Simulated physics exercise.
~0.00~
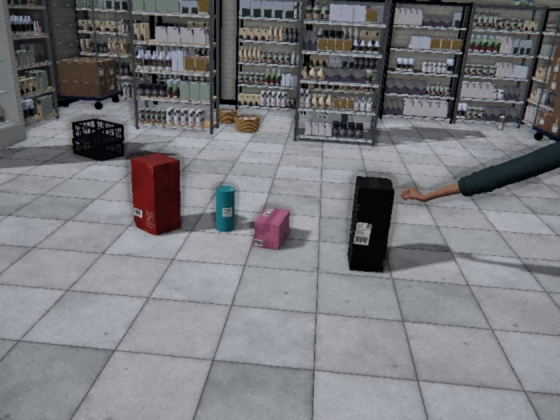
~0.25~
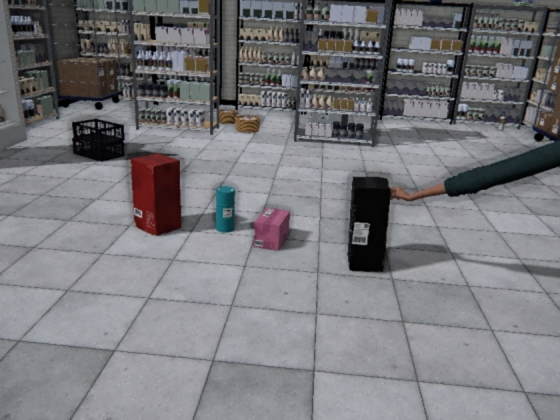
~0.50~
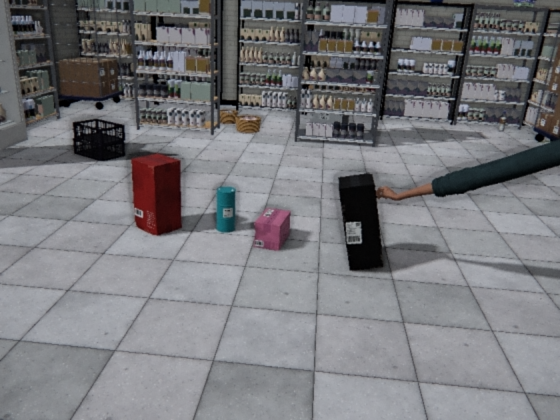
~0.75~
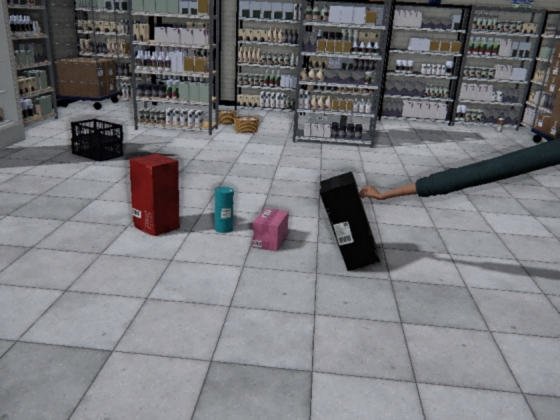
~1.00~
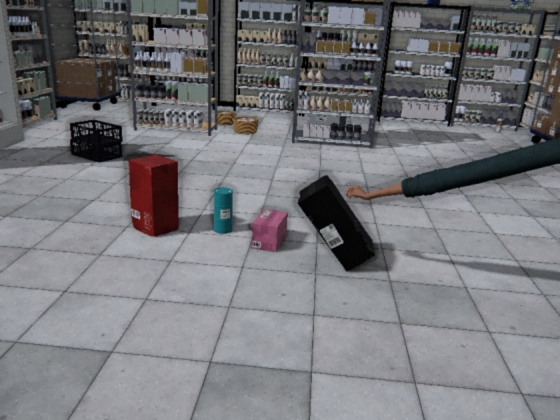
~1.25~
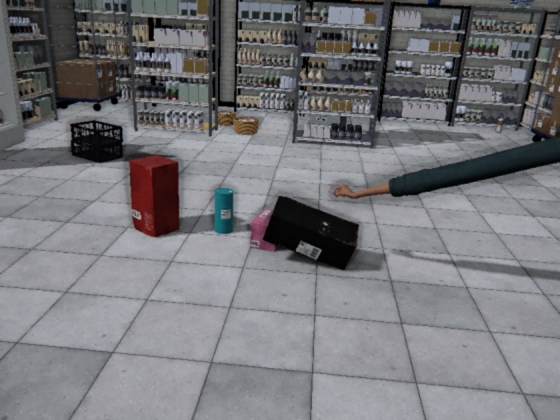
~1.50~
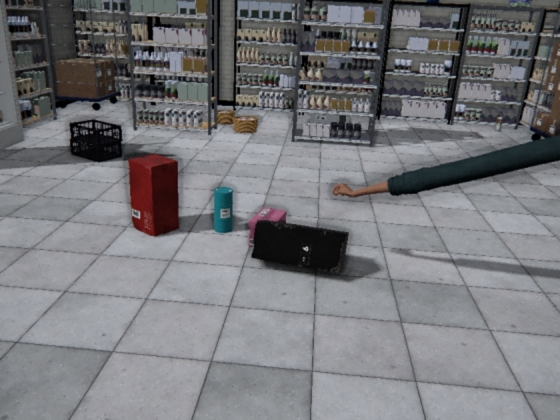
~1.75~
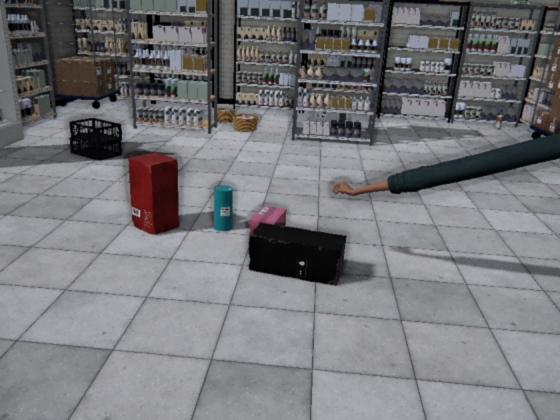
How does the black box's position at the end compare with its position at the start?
At the start the black box stands upright on the tiled floor. At the end it lies on its side.
